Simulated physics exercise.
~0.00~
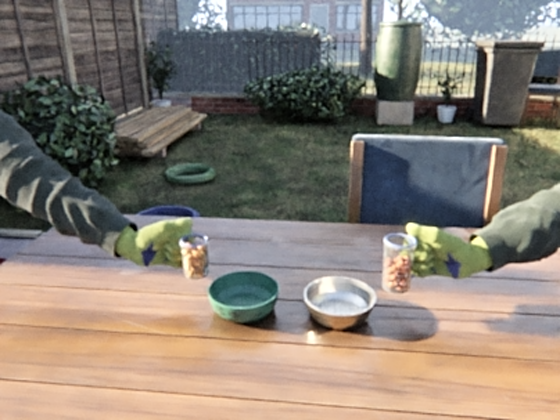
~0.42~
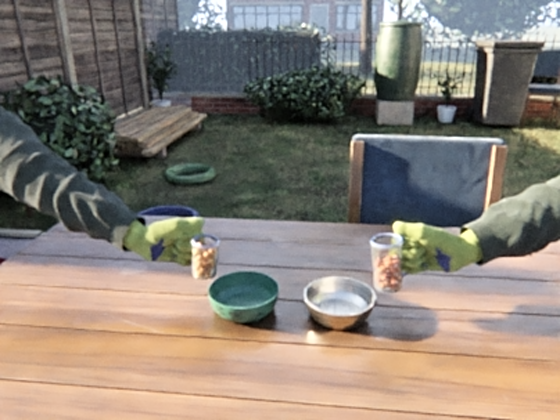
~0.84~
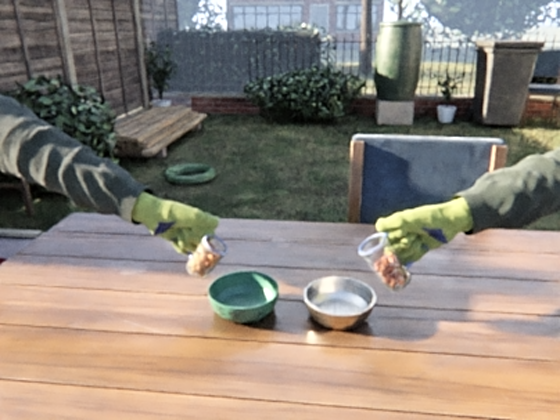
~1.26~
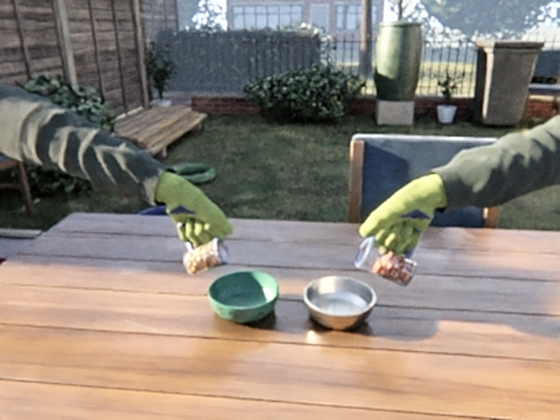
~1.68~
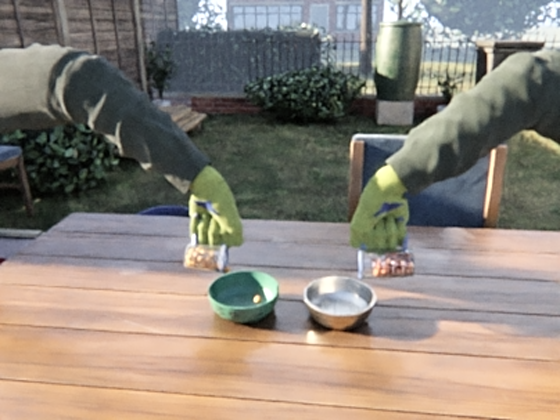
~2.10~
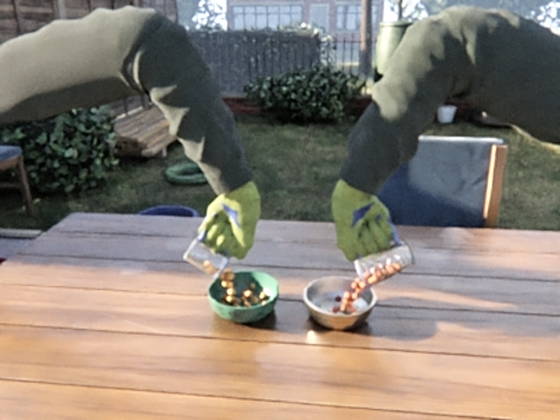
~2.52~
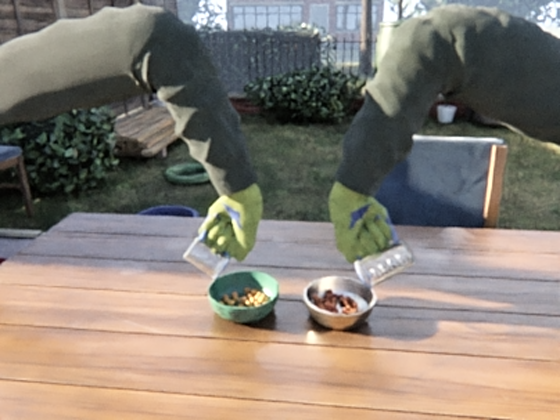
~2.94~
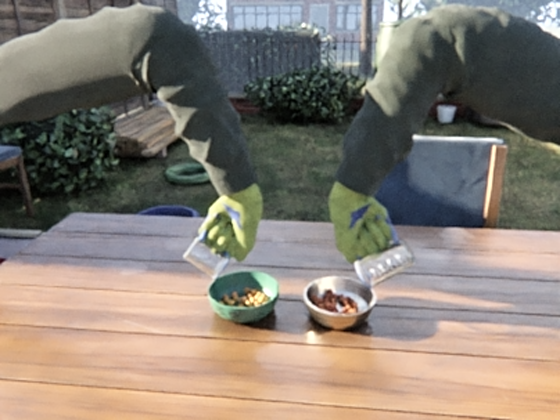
Two gloved hands brought clear cups of small, dry pieces in over a green dish and a metal one on a wooden table, then tipped them until everything poured out, leaving both cups empty and all the pieces resting in the dishes.
